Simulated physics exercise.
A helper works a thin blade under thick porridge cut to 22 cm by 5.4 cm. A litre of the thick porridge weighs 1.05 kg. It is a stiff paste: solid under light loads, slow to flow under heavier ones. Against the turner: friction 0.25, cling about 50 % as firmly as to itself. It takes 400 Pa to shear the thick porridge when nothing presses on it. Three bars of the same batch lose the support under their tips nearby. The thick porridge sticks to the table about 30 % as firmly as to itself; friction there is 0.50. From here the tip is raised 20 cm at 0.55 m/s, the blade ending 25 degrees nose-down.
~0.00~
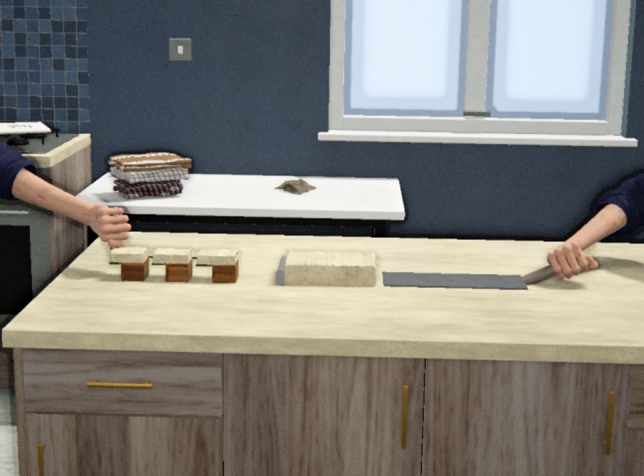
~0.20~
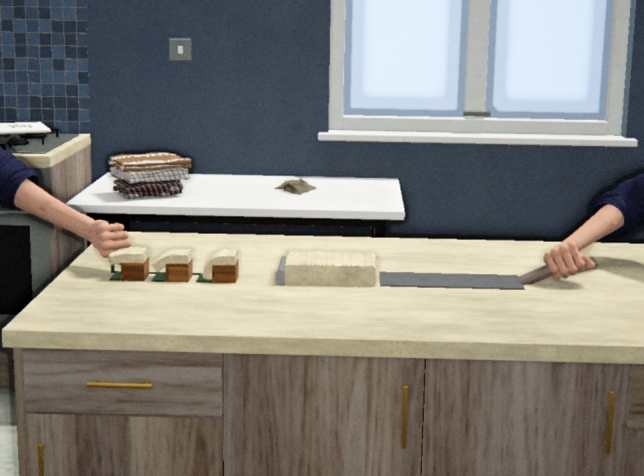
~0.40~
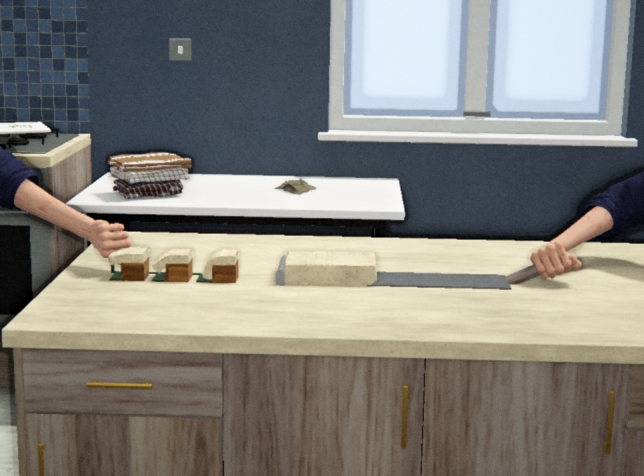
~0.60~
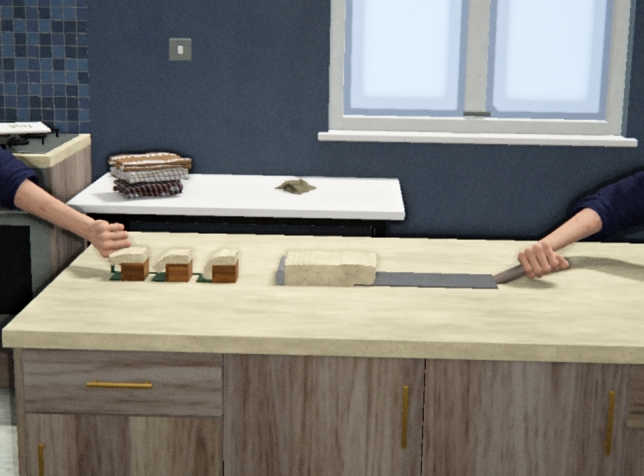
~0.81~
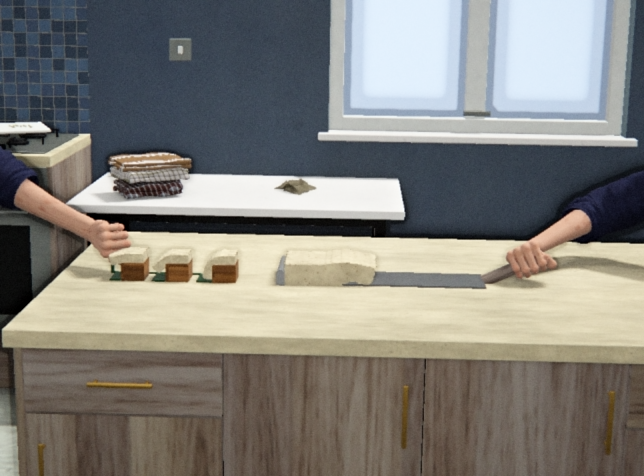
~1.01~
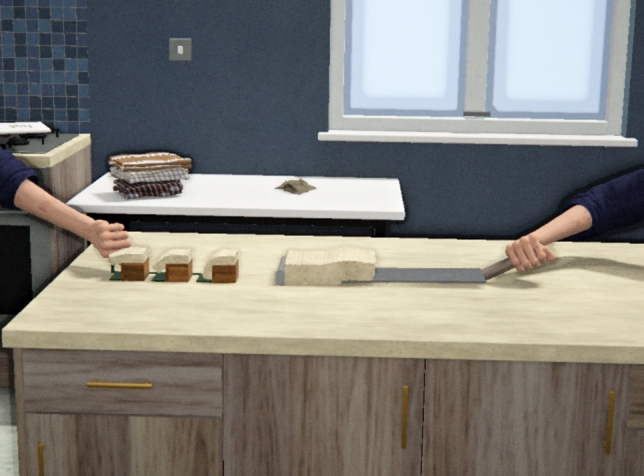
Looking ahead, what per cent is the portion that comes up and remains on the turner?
Expect roughly 0 %.
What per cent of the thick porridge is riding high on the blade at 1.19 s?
Near 18 %.
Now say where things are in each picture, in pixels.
The first frame shows handle end of the blade at (528, 290), not yet moved; top of the thick porridge at (358, 266); bar tips down by 0, 0, 0 (left to right).
The second frame shows handle end of the blade at (524, 290), moved 8 mm; top of the thick porridge at (358, 266); bar tips down by 8 mm, 2.3 cm, 4.4 cm (left to right).
The third frame shows handle end of the blade at (511, 289), moved 4.0 cm; top of the thick porridge at (374, 265); bar tips down by 8 mm, 2.6 cm, 4.4 cm (left to right).
The fourth frame shows handle end of the blade at (498, 289), moved 7.2 cm; top of the thick porridge at (351, 264); bar tips down by 9 mm, 2.7 cm, 4.4 cm (left to right).
The fifth frame shows handle end of the blade at (486, 289), moved 10 cm; top of the thick porridge at (342, 262); bar tips down by 9 mm, 2.7 cm, 4.4 cm (left to right).
The sixth frame shows handle end of the blade at (486, 283), moved 10 cm; top of the thick porridge at (352, 260); bar tips down by 9 mm, 2.7 cm, 4.4 cm (left to right).
After 1.19 s, the tip is 10 cm up.
After 1.40 s, the tip is 20 cm up and 39 % is riding high on the blade.
After 1.62 s, the tip is 20 cm up and 39 % is riding high on the blade.
After 1.83 s, the tip is 20 cm up and 0 % is riding high on the blade.
After 2.60 s, at the end, the tip is 20 cm up and 0 % is riding high on the blade.
